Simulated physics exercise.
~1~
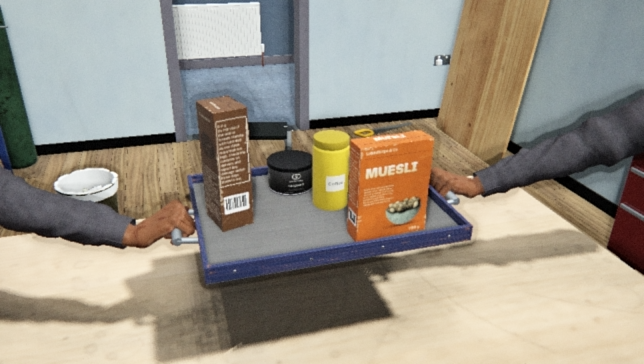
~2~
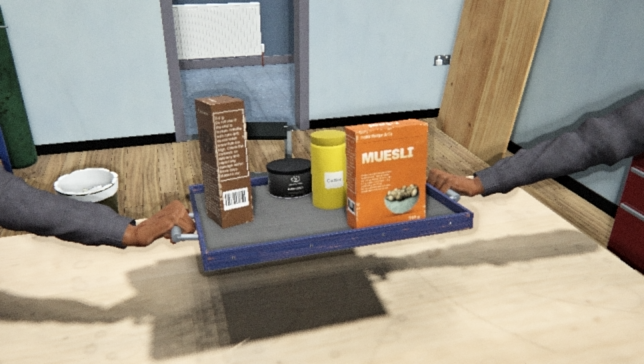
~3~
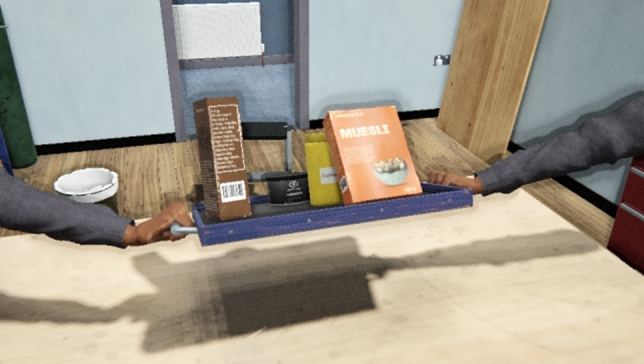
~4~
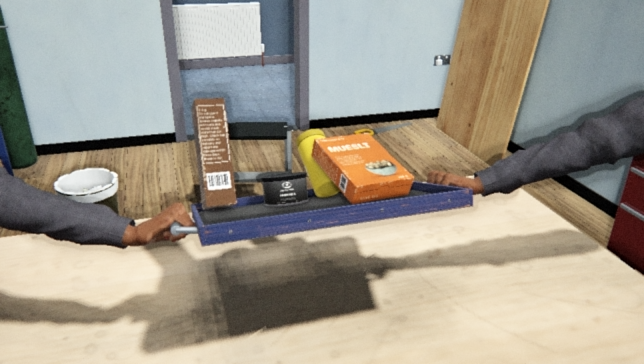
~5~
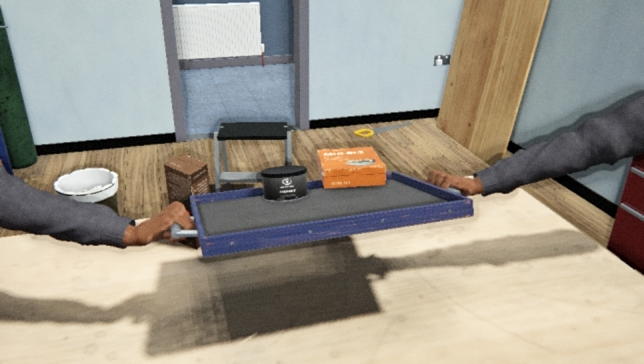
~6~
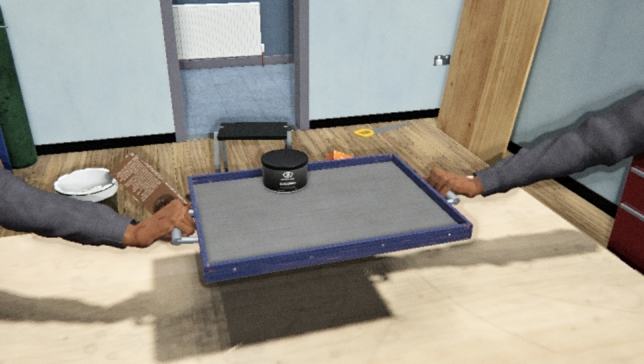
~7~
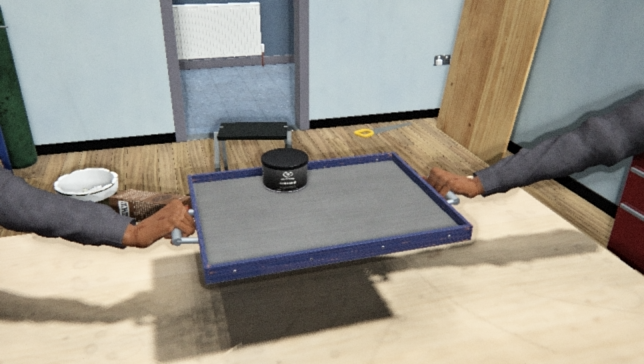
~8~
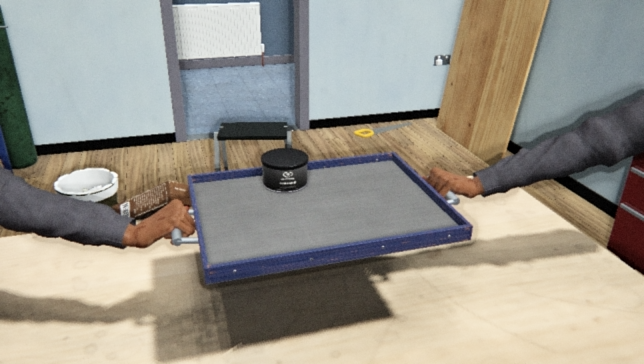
Two hands tip a blue-rimmed tray away; three items fall off and the black tub stays.
